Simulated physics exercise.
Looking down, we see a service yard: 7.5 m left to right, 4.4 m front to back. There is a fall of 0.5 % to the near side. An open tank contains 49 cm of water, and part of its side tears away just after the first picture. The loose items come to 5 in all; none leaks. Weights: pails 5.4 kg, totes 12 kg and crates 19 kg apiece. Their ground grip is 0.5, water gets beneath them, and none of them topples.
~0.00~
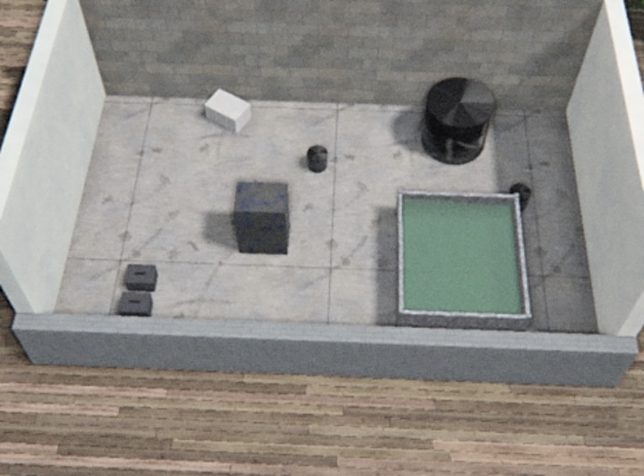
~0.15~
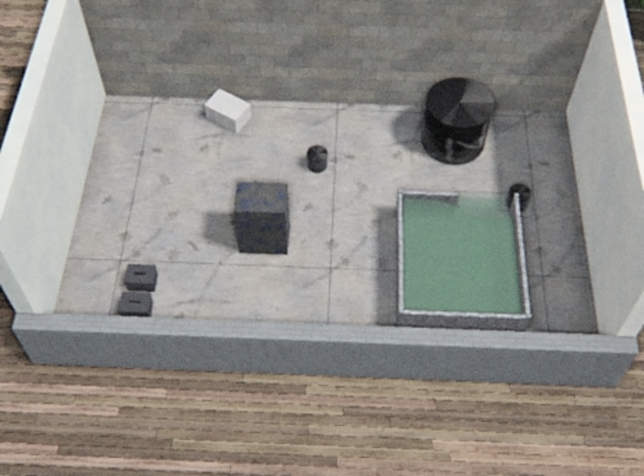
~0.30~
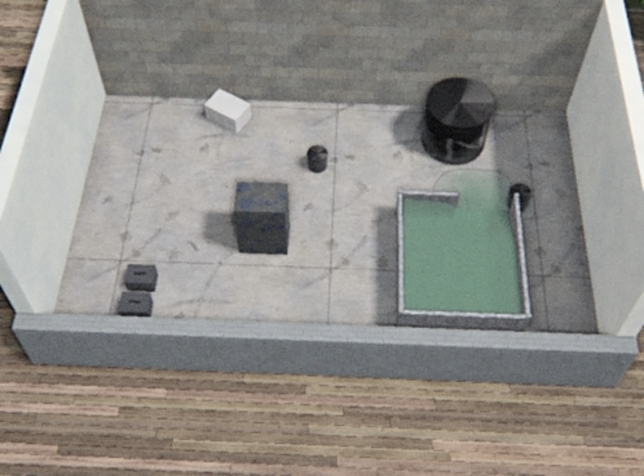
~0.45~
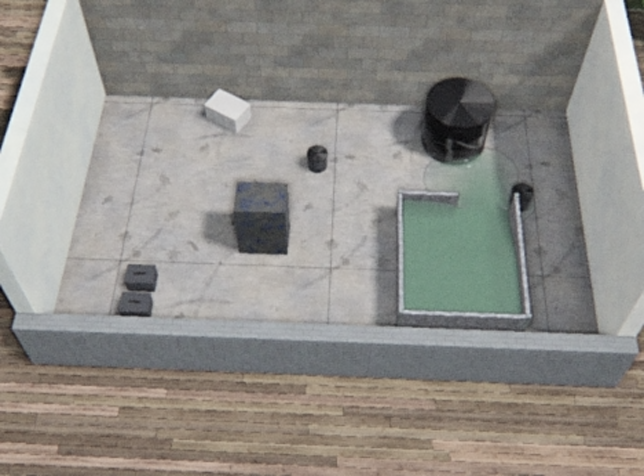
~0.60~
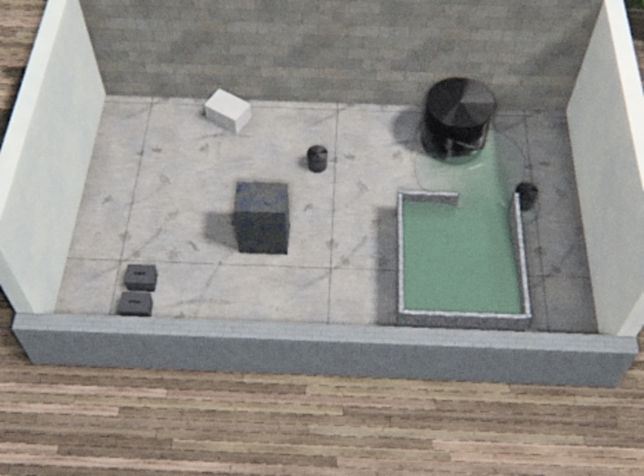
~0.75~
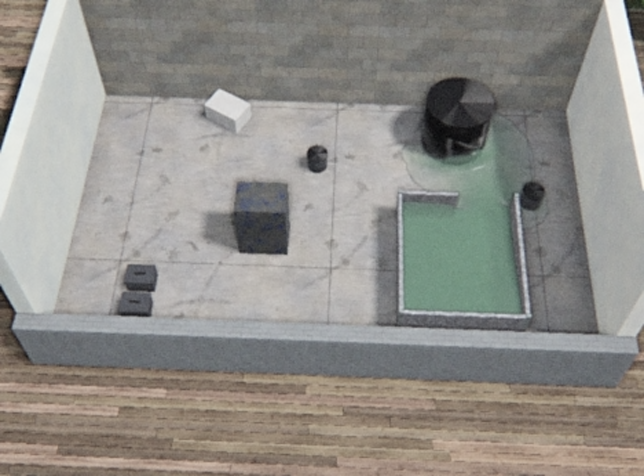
We see a walled yard with a tank of green water at the right; part of its far side opens, and water spreads across the floor around a black cylindrical tank, while a small dark pail beside the opening shifts slightly right.
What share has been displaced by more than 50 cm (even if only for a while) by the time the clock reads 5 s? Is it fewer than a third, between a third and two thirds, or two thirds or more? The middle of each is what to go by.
Answer: The small band.
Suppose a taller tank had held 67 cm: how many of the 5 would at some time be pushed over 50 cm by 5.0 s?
3.
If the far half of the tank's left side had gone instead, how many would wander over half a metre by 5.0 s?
The count would be 3.
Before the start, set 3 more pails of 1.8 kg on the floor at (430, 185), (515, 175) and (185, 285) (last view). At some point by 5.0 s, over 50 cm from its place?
Answers in order are crosses the line, crosses the line and does not cross.
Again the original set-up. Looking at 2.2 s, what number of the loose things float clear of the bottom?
At that moment it comes to 0.
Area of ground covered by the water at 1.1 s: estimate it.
I'd estimate close to 7.0 m2.
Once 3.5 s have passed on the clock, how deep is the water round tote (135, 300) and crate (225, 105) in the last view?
About 0 and 3 cm.
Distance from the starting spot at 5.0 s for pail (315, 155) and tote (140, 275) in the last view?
Respectively, 20 centimetres and 0 centimetres.
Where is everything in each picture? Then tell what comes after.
The first picture shows a pail at (520, 192) rests on the ground; a pail at (317, 153), on the bottom; water covers 3.0 m2; 0 of 5 have shifted.
The second picture shows a pail at (520, 192) rests on the ground; a pail at (317, 153) rests on the ground; water covers 3.4 m2; 0 of 5 have shifted.
The third picture shows a pail at (520, 192) rests on the ground; a pail at (317, 153) rests on the ground; 3.9 m2 under water; 0 of 5 have shifted.
The fourth picture shows a pail at (523, 192), on the bottom, 4 cm from its start; a pail at (317, 153), on the bottom; 4.4 m2 under water; 0 of 5 have shifted.
The fifth picture shows a pail at (527, 191) rests on the ground, 10 cm from its start; a pail at (317, 153) rests on the ground; 4.8 m2 under water; 1 of 5 have shifted.
The sixth picture shows a pail at (534, 191), on the bottom, 21 cm from its start; a pail at (317, 153) rests on the ground; water covers 5.3 m2; 1 of 5 have shifted.
After 1.1 s 0 of 5 are over 50 cm from their spots; 0 afloat.
After 2.2 s 1 of 5 are over 50 cm from their spots; 0 afloat.
After 3.5 s 0 of 5 are over 50 cm from their spots; 0 afloat.
After 5.0 s 1 of 5 are over 50 cm from their spots, and 1 have been at some point; 0 afloat.
